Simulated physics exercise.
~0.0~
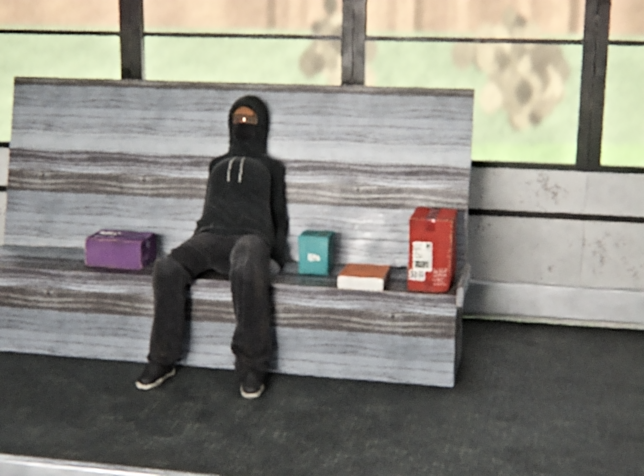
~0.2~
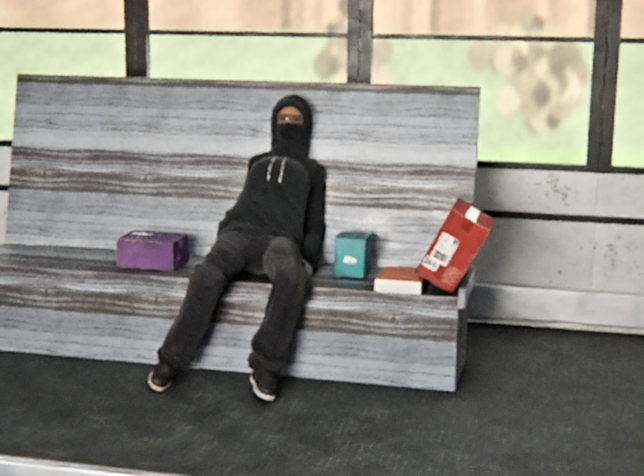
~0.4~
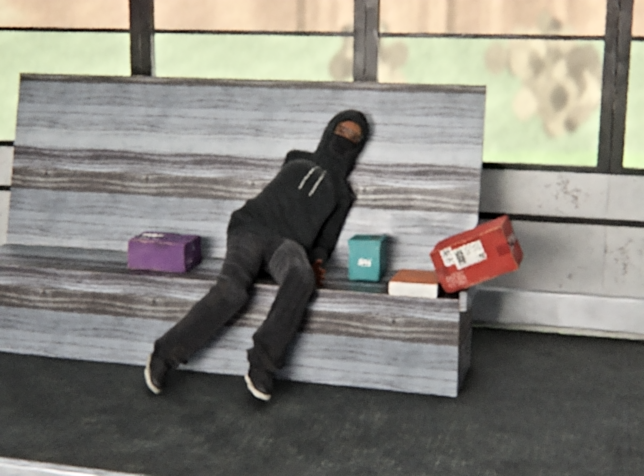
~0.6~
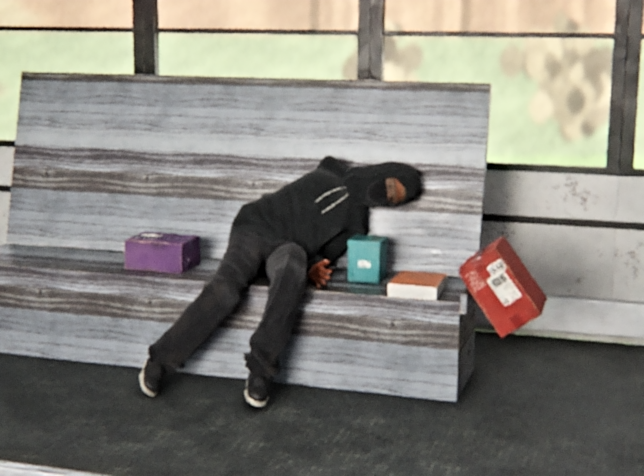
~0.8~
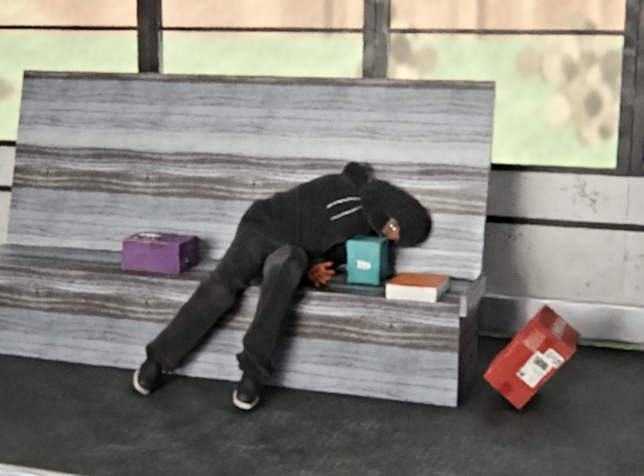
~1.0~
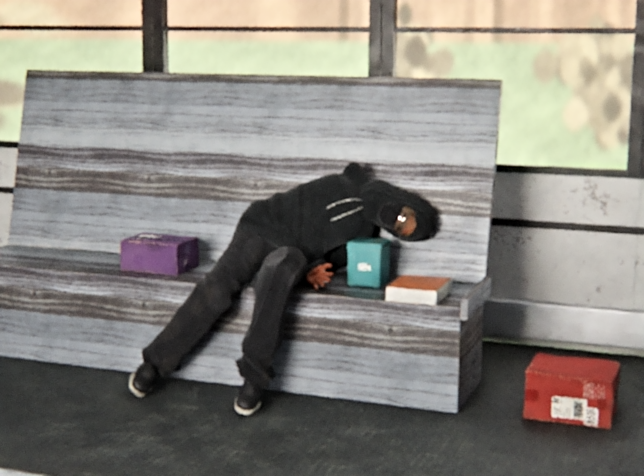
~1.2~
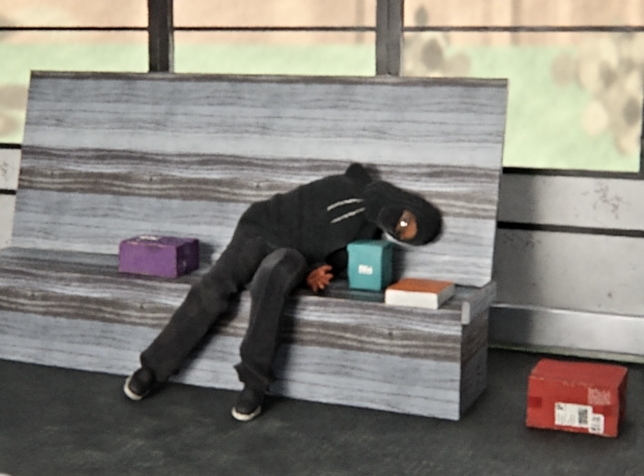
On a bench, a hooded sleeper slumps right as a red box tumbles to the floor.
